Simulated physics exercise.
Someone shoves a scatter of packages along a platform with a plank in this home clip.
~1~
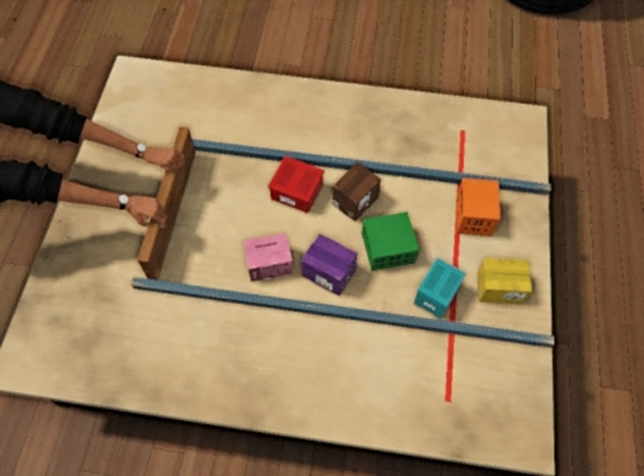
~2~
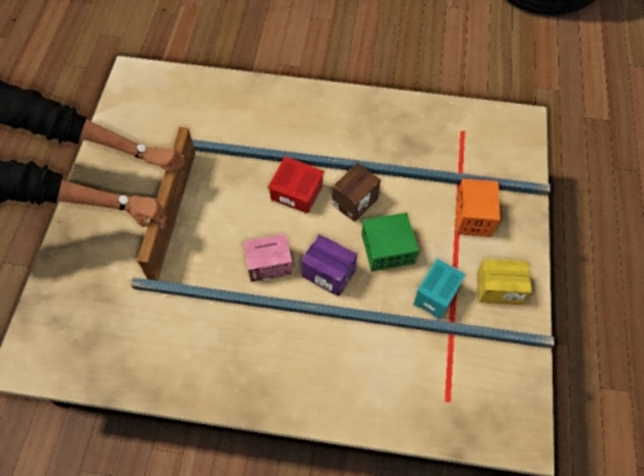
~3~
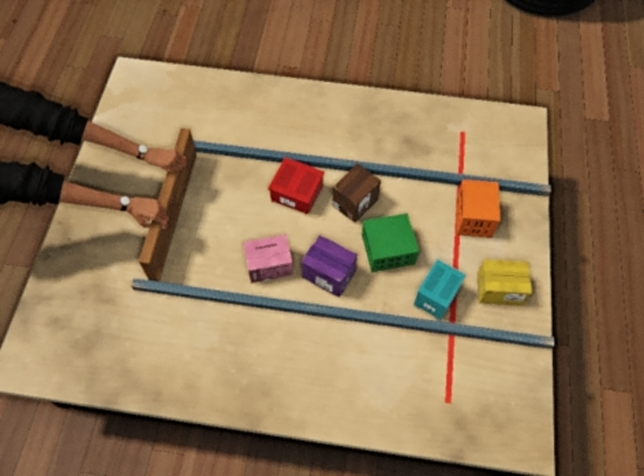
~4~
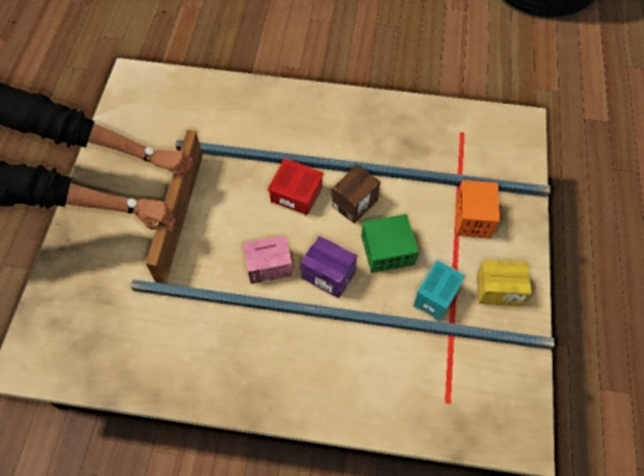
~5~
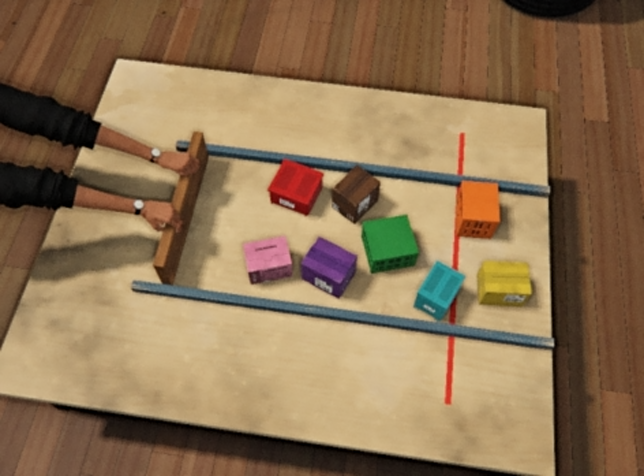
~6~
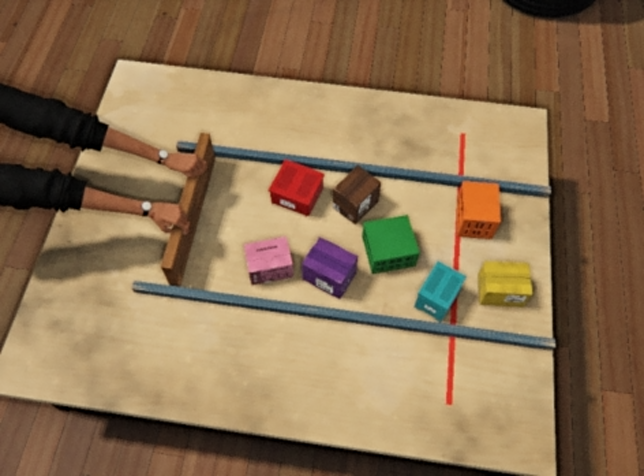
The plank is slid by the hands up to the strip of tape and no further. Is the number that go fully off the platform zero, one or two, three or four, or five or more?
Just three or four drop.
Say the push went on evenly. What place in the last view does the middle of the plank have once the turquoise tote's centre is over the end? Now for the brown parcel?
For the turquoise tote at (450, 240), for the brown parcel at (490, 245).
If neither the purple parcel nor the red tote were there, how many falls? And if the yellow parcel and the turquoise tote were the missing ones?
Try one: 1; try two: 1.
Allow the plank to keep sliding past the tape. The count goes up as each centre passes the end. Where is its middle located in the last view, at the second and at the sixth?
I'd say close to (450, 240), and after that close to (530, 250).
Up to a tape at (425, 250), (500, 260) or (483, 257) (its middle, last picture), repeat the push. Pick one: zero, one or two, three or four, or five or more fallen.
Place one: 1 or 2; place two: At least five; place three: Three or four.
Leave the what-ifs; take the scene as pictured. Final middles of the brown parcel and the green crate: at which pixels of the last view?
Final spots - brown parcel (523, 206), green crate (484, 257).
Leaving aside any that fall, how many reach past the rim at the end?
The total would be 0.
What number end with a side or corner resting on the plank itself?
3 touch it.
A little later, none off yet; yellow parcel at rest near (504, 284); orange crate at rest near (478, 211); turquoise tote at rest near (440, 292).
Next, none off yet; yellow parcel moving near (508, 284); orange crate at rest near (478, 210); turquoise tote shifted about its own width near (469, 295).
When it is over, the number that fall off is three or four; down, turquoise tote, orange crate and yellow parcel.
